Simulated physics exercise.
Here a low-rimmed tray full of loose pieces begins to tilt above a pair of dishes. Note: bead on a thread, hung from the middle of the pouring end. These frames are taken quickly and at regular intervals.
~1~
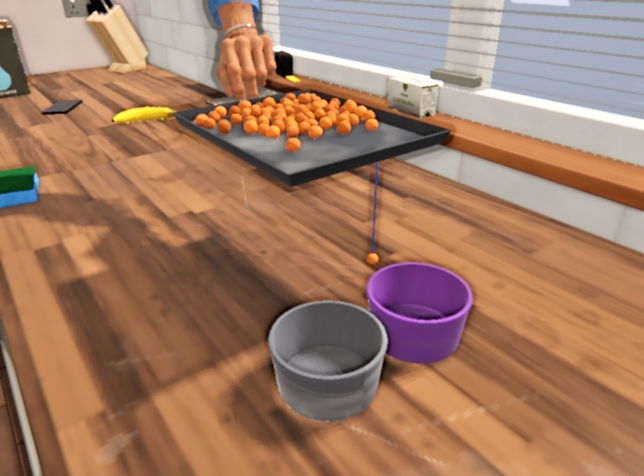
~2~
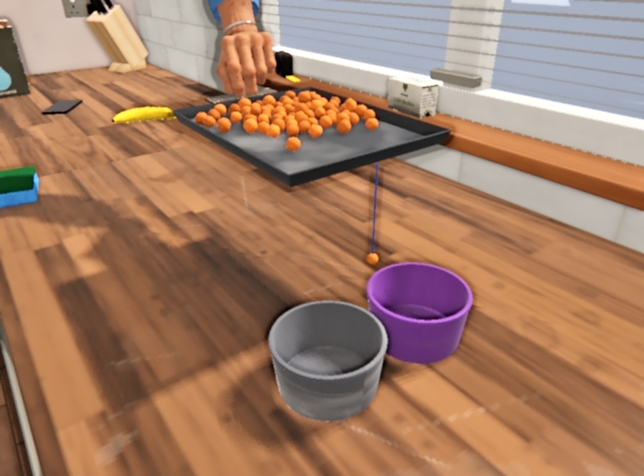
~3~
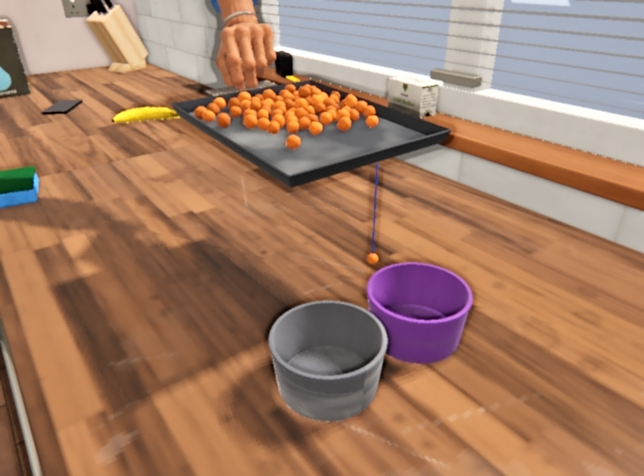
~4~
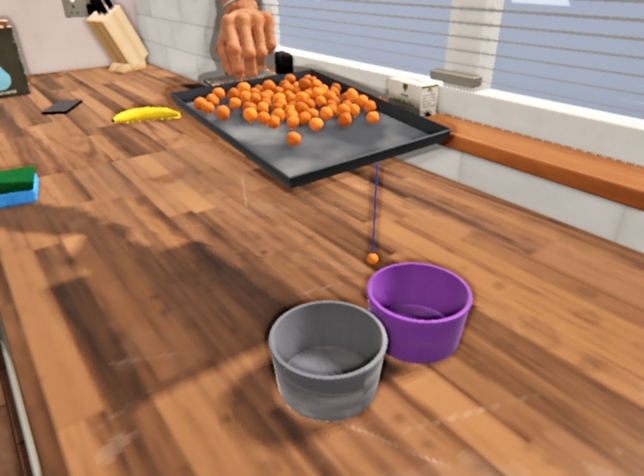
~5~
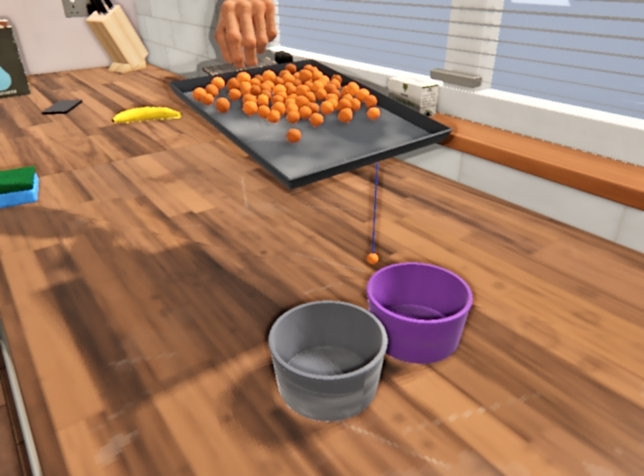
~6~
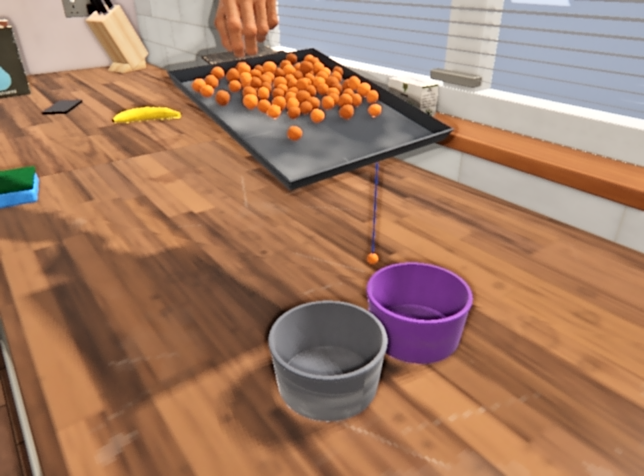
Kitchen counter with a hand slowly raising the far end of a dark tray of orange balls above grey and purple bowls.
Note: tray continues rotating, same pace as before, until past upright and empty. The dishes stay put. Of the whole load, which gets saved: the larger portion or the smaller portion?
The larger portion.
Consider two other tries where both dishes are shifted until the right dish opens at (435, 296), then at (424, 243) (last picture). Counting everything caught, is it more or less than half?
At the first place most of it, at the second less than half.
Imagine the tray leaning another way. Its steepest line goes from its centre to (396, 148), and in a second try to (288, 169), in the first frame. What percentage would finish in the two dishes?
Well, 30 percent for one and then 40 percent for the other.
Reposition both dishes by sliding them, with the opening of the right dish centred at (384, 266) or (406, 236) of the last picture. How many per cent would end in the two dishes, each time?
Close to 30 in a hundred, then close to 0 in a hundred.
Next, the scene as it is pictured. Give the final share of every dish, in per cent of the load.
Estimate - left dish 50 percent, right dish 40 percent.
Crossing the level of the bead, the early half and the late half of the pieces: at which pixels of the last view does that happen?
The leading part at (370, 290), the rest of it at (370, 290).
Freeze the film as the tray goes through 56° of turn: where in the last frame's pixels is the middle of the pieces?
The middle of the load sits near (358, 150).
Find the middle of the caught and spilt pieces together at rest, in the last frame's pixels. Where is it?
(375, 348).
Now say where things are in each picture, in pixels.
Corners of the pouring end at (290, 171) and (444, 130), level; middle of the load at (293, 115), coated peanuts; left dish at (364, 388); right dish at (455, 333); bead on its thread at (372, 259), in the first frame.
Corners of the pouring end at (290, 171) and (444, 130), level; middle of the load at (293, 113), in the second frame.
Corners of the pouring end at (291, 172) and (444, 129), tipped barely, lowest at the left corner; middle of the load at (293, 108), in the third frame.
Corners of the pouring end at (291, 173) and (445, 129), tipped a little, lowest at the left corner; middle of the load at (293, 101), in the fourth frame.
Corners of the pouring end at (291, 175) and (445, 128), tipped a little, lowest at the left corner; middle of the load at (293, 93), in the fifth frame.
Corners of the pouring end at (292, 176) and (446, 128), tipped a little, lowest at the left corner; middle of the load at (294, 86); left dish at (364, 388); right dish at (455, 333), in the sixth frame.
Soon, tray tipped steeply; about two thirds on the tray; a small part in the left dish; a small part in the right dish; a stray few outside both; a small part in the air.
A while on, tray tipped right over; a stray few on the tray; about a third in the left dish; about a third in the right dish; a small part outside both; about a quarter in the air.
Towards the end, tray tipped past a quarter turn; about half in the left dish; about a third in the right dish; a small part outside both.
Finally, tray tipped past a quarter turn; about half in the left dish; about a third in the right dish; a small part outside both.
